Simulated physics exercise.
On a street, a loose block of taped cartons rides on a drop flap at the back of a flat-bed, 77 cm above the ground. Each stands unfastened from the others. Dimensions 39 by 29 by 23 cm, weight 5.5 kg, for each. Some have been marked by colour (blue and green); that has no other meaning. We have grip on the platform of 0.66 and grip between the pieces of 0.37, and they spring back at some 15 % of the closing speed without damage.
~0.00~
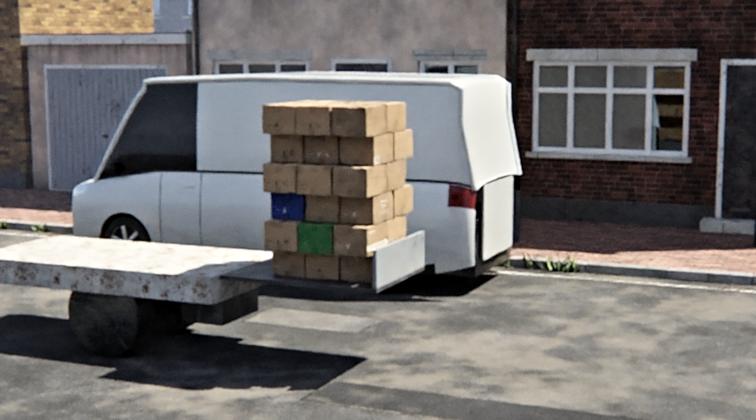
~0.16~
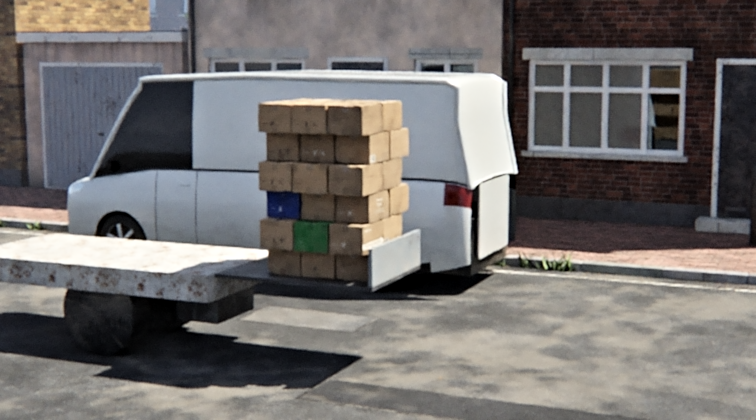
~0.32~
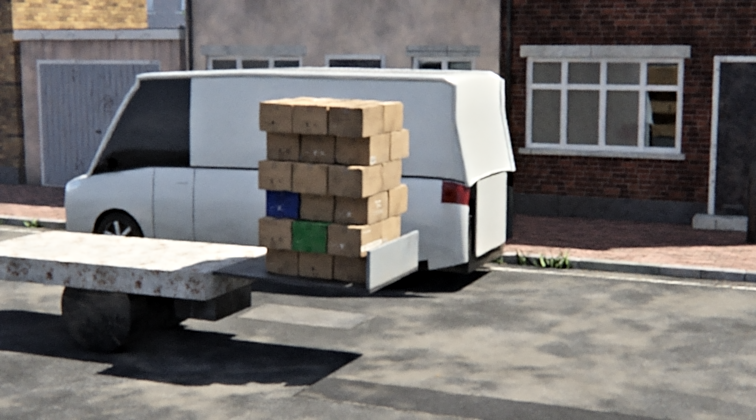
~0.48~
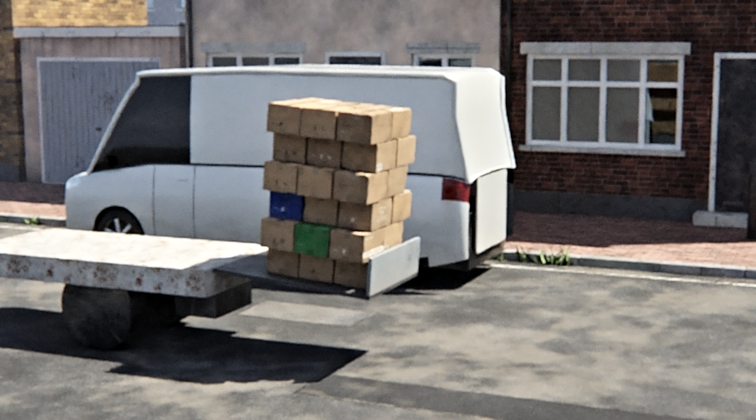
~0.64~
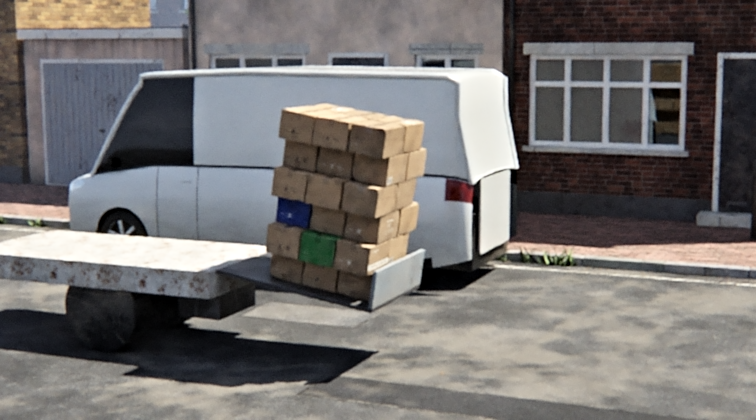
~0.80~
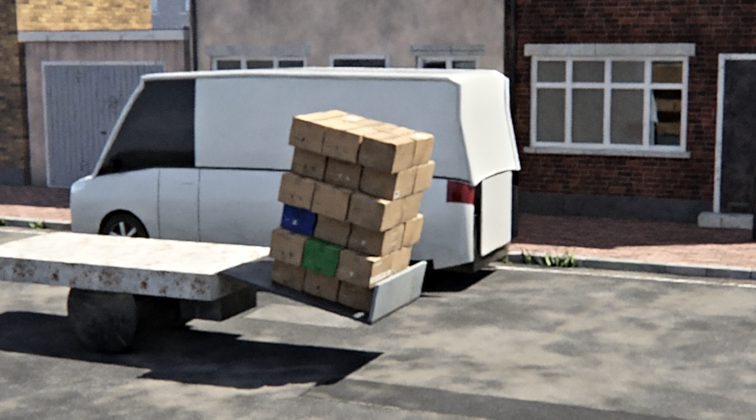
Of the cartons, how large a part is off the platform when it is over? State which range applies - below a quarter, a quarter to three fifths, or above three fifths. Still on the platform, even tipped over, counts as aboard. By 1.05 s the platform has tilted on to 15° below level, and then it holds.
That share falls from a quarter to three fifths.
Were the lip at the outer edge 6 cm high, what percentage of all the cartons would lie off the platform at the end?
Share at the end: 70 percent.
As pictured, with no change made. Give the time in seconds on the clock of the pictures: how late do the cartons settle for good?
I'd put it around 4.5 seconds.
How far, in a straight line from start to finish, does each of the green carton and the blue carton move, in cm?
Moved: Green 30, blue 30.
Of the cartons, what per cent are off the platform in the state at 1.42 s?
It's 15 percent at that point.
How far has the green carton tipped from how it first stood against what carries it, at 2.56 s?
Rotation: Approx. 5°.
By 1.06 s, slope 15°; none of the 36 cartons off the platform, 35 disturbed; blue carton tilted 4°; green carton tilted 4°.
By 1.42 s, slope 15°; 6 of the 36 cartons off the platform; blue carton tilted 18°; green carton tilted 12°.
By 1.78 s, slope 15°; 17 of the 36 cartons off the platform; blue carton tilted 13°; green carton tilted 7°.
By 2.56 s, slope 15°; 18 of the 36 cartons off the platform; blue carton tilted 7°; green carton tilted 6°.
When it is over (4.6 s), slope 15°; 18 of the 36 cartons off the platform; blue carton tilted 6°; green carton tilted 6°. That is 50 per cent. In pixels of the last frame, middles, blue carton near (320, 220), green carton near (336, 260).
